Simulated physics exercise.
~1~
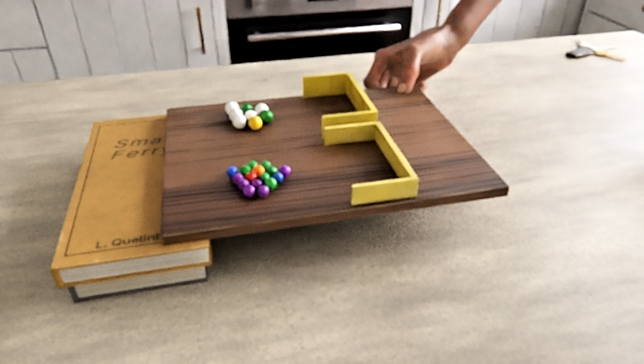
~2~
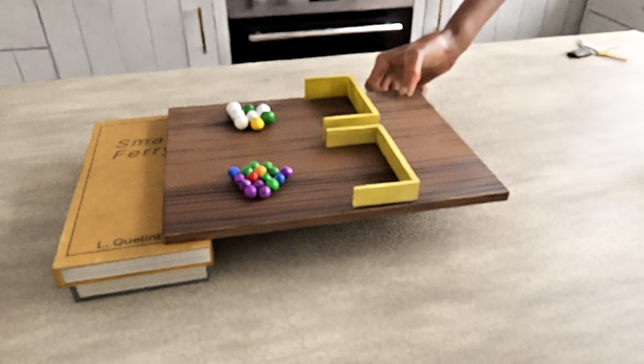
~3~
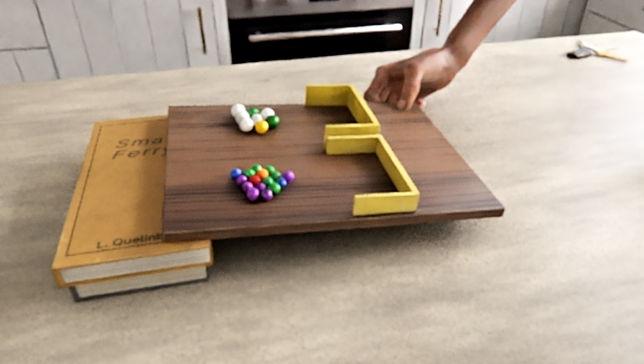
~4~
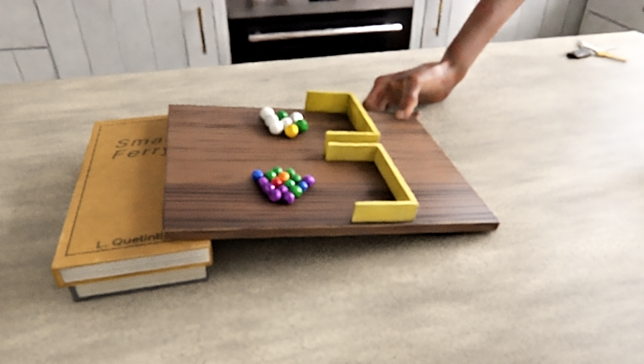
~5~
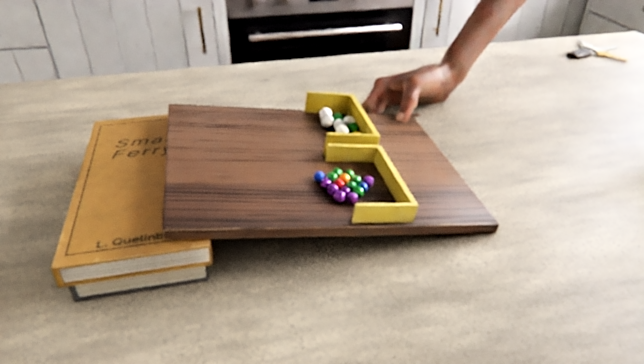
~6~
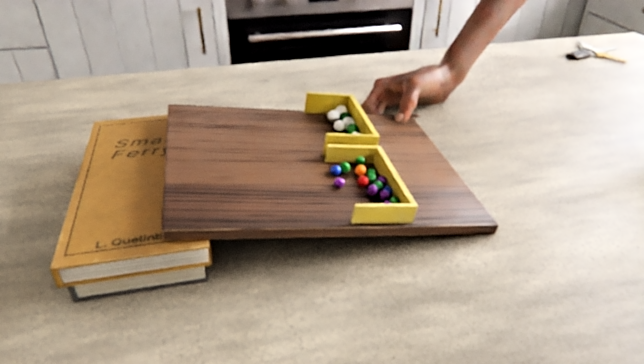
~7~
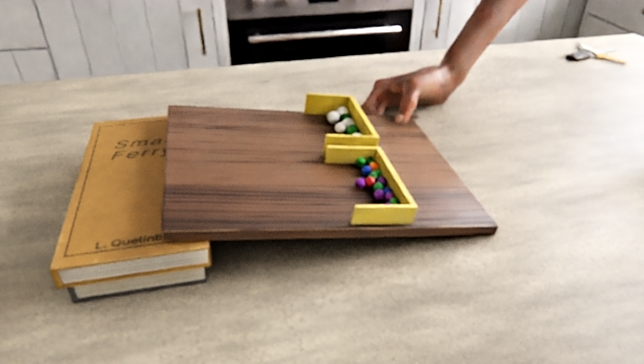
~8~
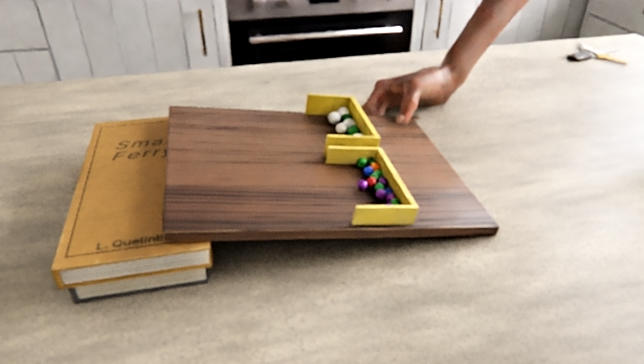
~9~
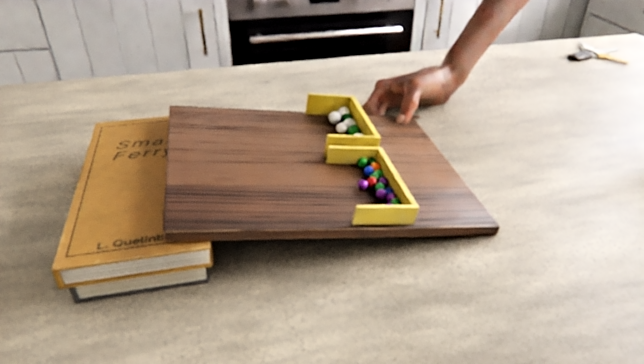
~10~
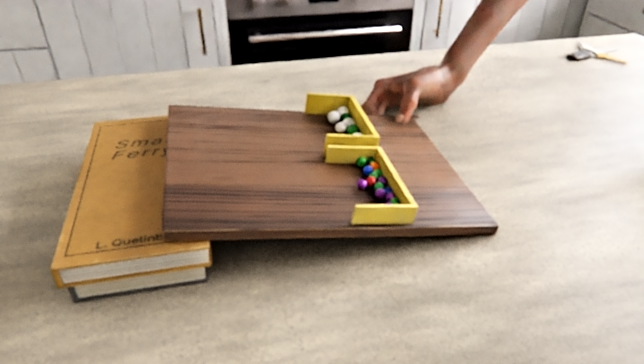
A hand lowers the right end of a dark wooden board whose left end lies on a pile of books, on a pale kitchen counter seen from slightly above, with an oven behind. Two clusters of small balls sit towards the left, the nearer one purple, green, blue and red, the farther one mostly white with green and yellow. As the slope steepens, both clusters slide right towards two yellow angular barriers. The farther balls reach their barrier first, then the nearer ones bunch up against theirs. Both groups end at rest behind the barriers, the hand still at the board.
